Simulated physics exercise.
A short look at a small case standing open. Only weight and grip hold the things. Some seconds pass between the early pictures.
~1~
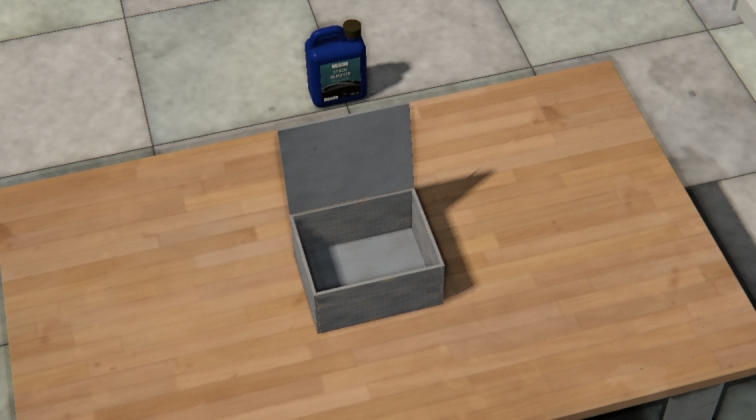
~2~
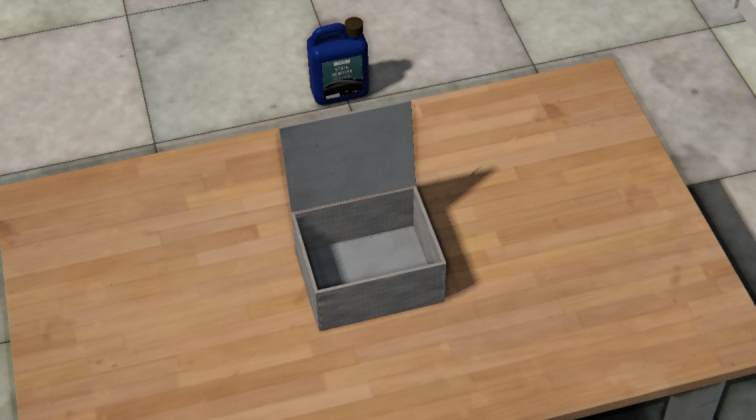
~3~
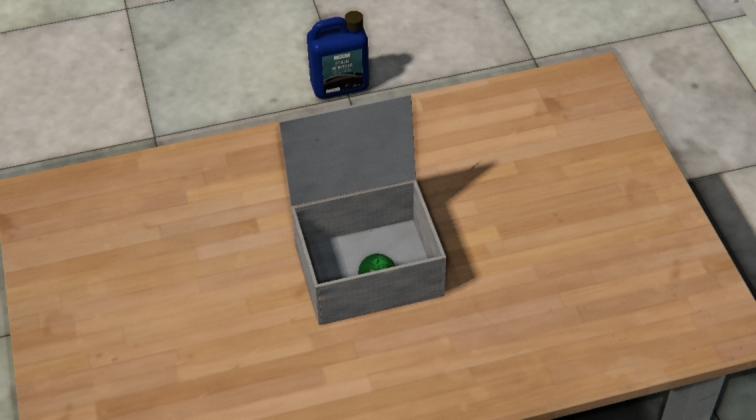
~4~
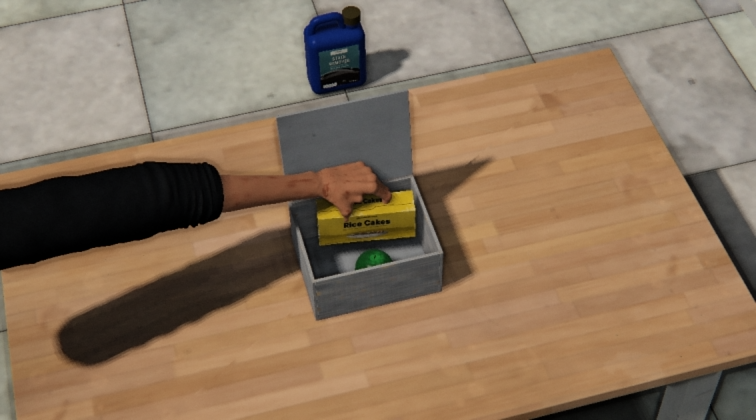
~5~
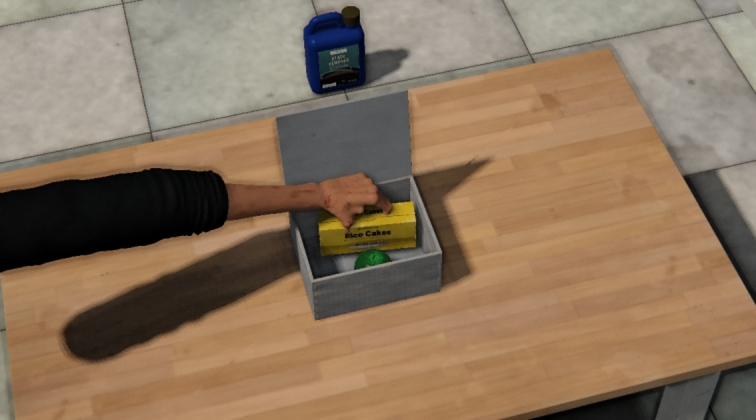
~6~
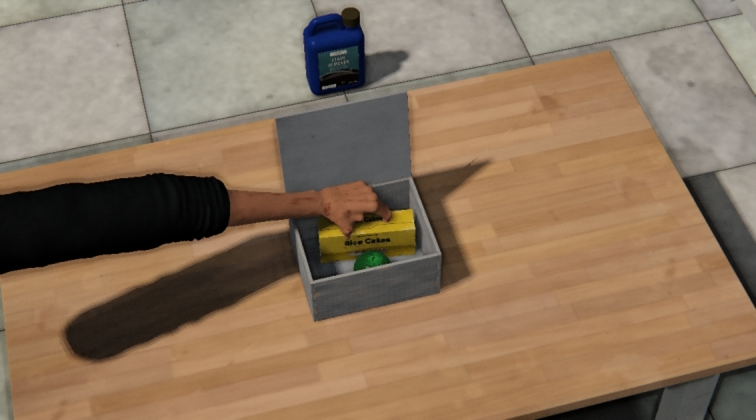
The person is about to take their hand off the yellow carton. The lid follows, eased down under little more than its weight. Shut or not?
In the end the lid sits on the rim.
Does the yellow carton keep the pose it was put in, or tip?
The yellow carton stays as placed.
Then, 1.30 s on from there, lid 85° above the rim.
Then, 1.60 s on from there, lid 61° above the rim.
Then, 1.80 s on from there, lid 33° above the rim.
Then, 2.00 s on from there, lid shut.
In the end, lid shut; both unmoved. At the end, from the last picture's camera, yellow carton near (367, 236).
